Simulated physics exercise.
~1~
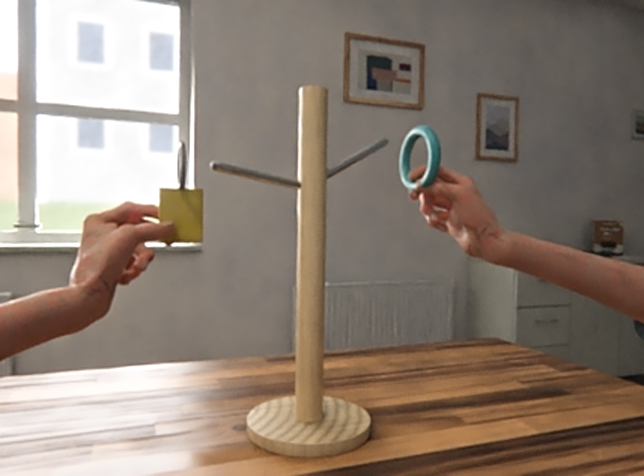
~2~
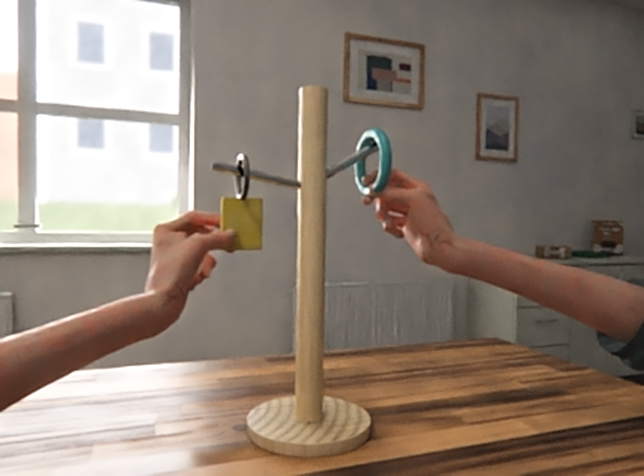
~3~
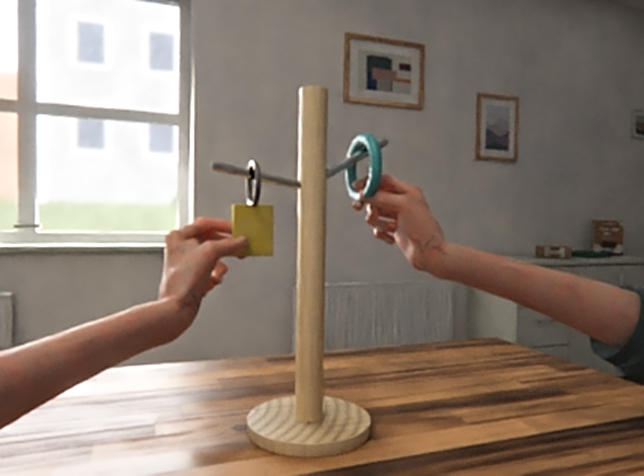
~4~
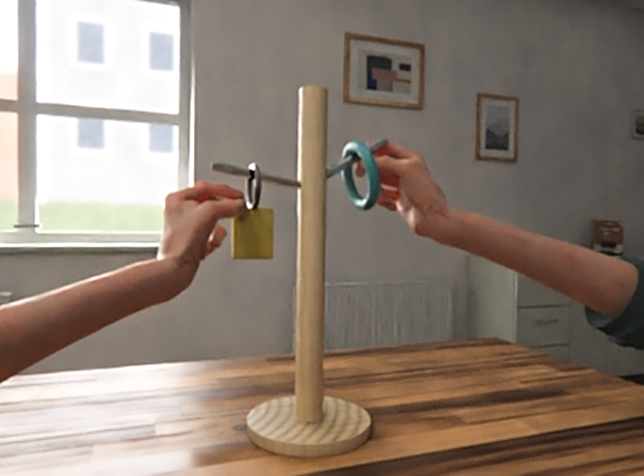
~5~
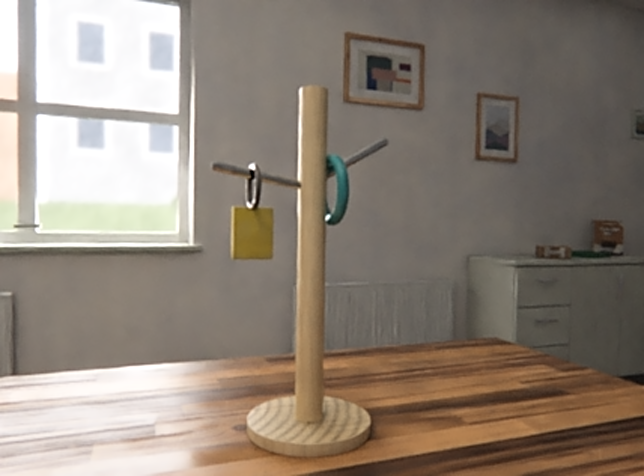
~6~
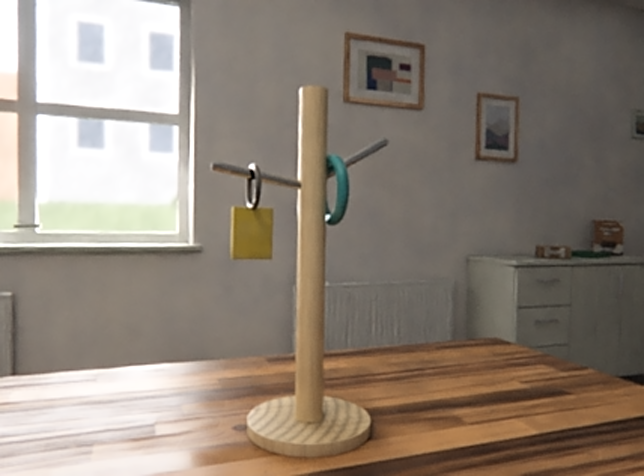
Two hands, one from each side, carry a yellow square tag with a metal ring and a turquoise ring toward a pale wooden peg stand on a striped wooden table, viewed from the front in a grey room with a window at left and framed art behind. The left hand moves the tag rightward onto the left peg while the right hand brings the turquoise ring leftward onto the right peg. Both hands let go and withdraw from view. The turquoise ring settles lower and closer to the post, and both things hang still.
